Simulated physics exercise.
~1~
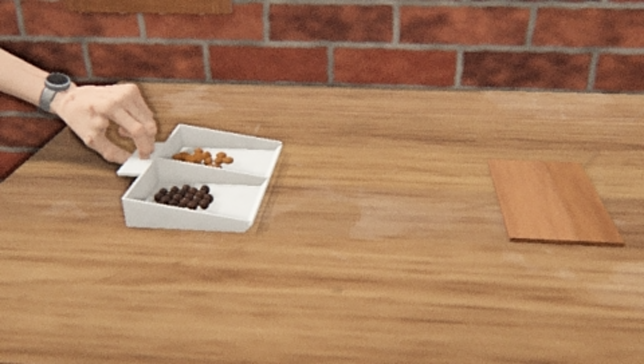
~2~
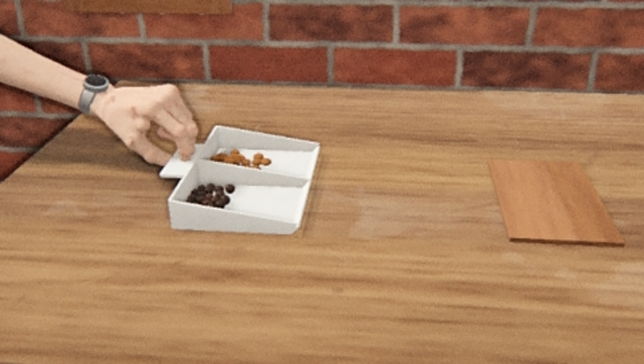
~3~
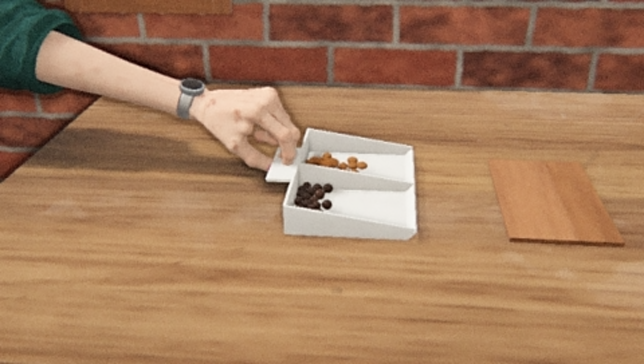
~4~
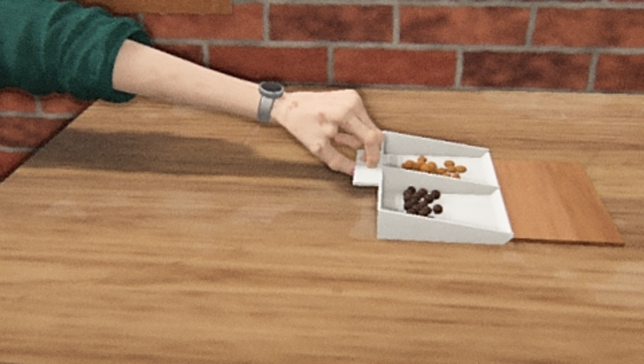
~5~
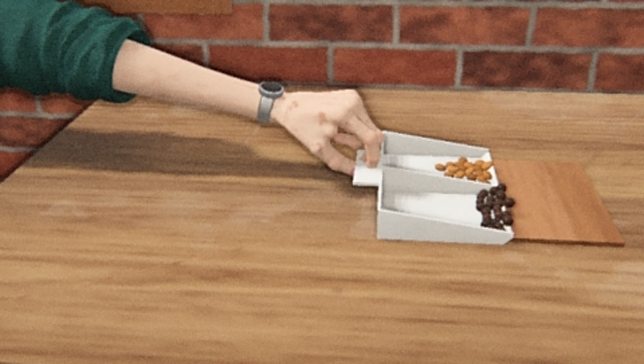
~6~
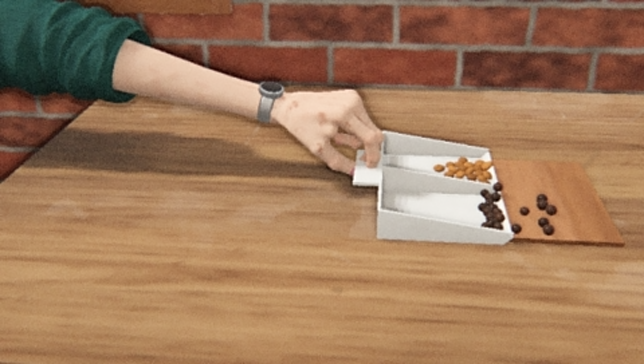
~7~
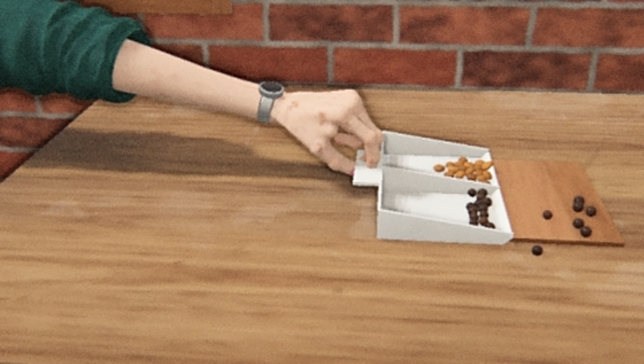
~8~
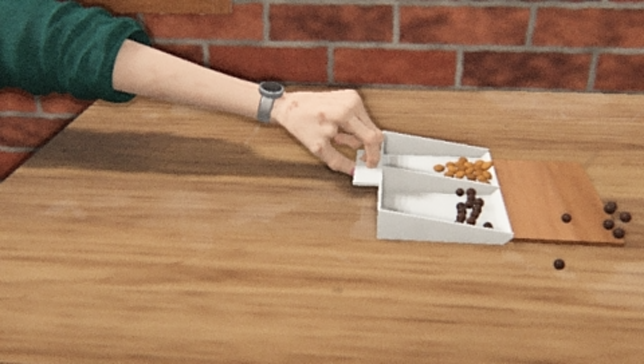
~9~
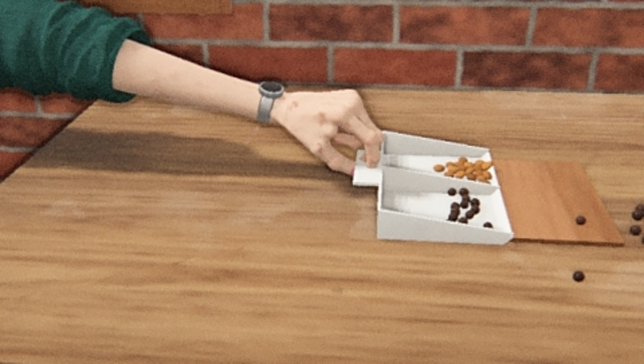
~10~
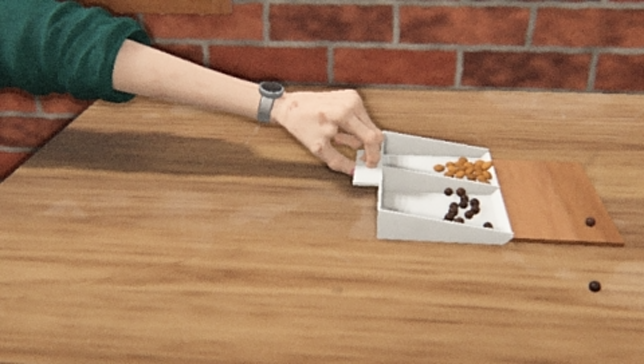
A hand with a grey watch and, as the arm enters from the left, a dark green sleeve slides a white two-part tray rightward along a wooden table before a red brick wall, seen from slightly above. The front section holds dark brown balls, the back one small orange-brown pieces, and a flat reddish-brown board lies to the right. The tray stops at the board, and both handfuls surge towards its right end. Several dark balls spill over the rim and roll across the board and table, some leaving view. Finally, two remain visible outside, while the orange-brown pieces all stay inside.
